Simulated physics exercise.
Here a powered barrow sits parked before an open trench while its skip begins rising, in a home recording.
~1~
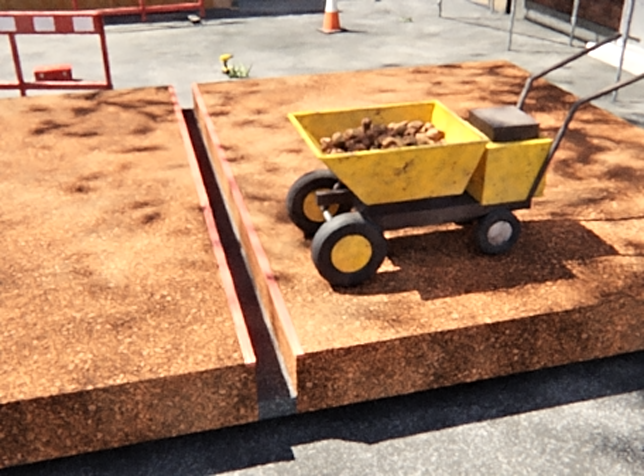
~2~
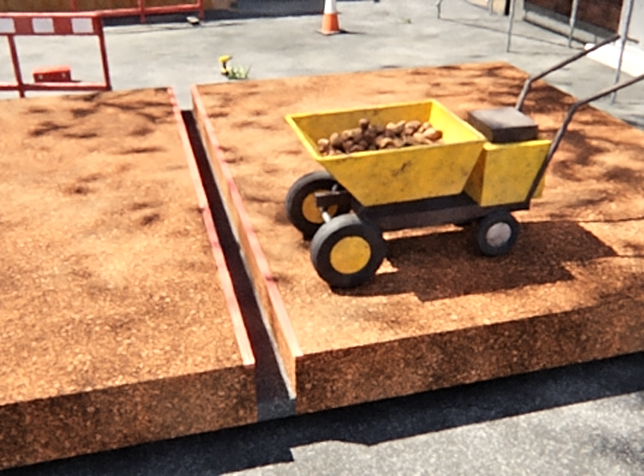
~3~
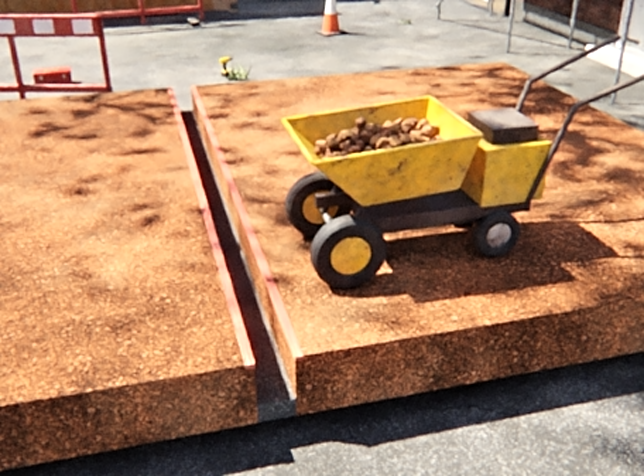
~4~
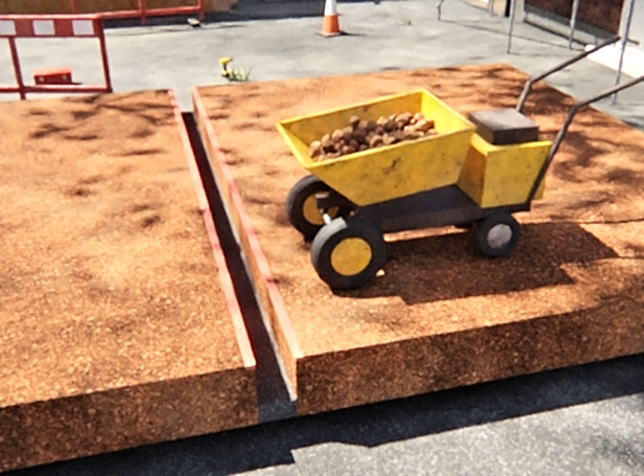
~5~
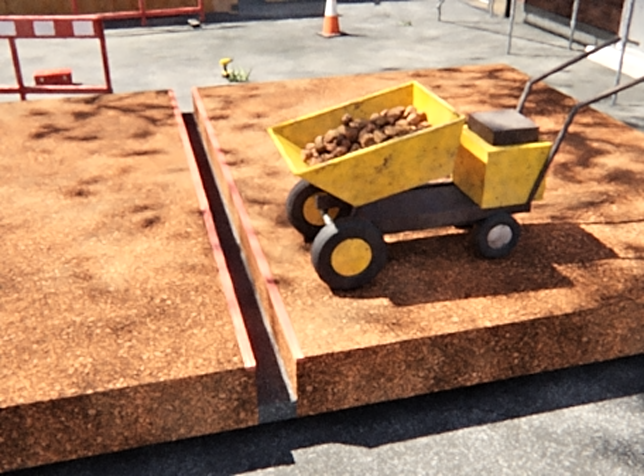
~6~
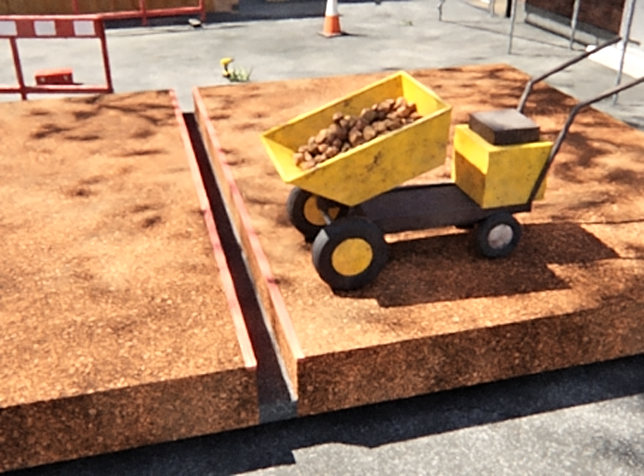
A yellow powered barrow with black wheels and dark handles stands on an orange-brown, grainy raised surface on the right, seen from slightly above in a sunlit paved yard. Its skip holds brown clods, and a narrow, red-edged trench lies to its left, with a red-and-white barrier and a cone behind. The skip slowly tilts leftward, its rear rising and front lip lowering, while the wheels and camera stay still.
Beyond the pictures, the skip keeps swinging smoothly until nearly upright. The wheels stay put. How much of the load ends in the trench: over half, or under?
Inside: The lesser amount.
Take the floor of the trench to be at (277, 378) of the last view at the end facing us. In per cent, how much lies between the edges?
I'd say roughly 10 in a hundred.
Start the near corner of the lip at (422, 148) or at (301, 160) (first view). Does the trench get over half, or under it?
The first try ends with the lesser portion between the edges, the second with the lesser portion.
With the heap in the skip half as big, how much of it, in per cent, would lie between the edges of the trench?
10 per cent or thereabouts.
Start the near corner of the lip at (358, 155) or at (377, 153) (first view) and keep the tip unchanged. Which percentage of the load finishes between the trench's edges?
You'd see around 70 per cent the first time and around 60 per cent the second.
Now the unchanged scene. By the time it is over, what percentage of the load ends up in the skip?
10 in a hundred, roughly.
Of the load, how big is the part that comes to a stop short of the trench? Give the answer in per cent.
It comes to close to 0 %.
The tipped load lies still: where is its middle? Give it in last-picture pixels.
Centre at rest, last view: Approx. (181, 275).
Just after the last frame, skip tipped steeply; every one in the skip.
A moment on, skip tipped right over; roughly two thirds in the skip; roughly a third beyond it; just a few falling.
Further on, skip tipped right over; about a tenth in the skip; about a tenth in or heaped over the trench; the larger part beyond it.
When it is over, skip tipped right over; about a tenth in the skip; about a tenth in or heaped over the trench; the larger part beyond it.
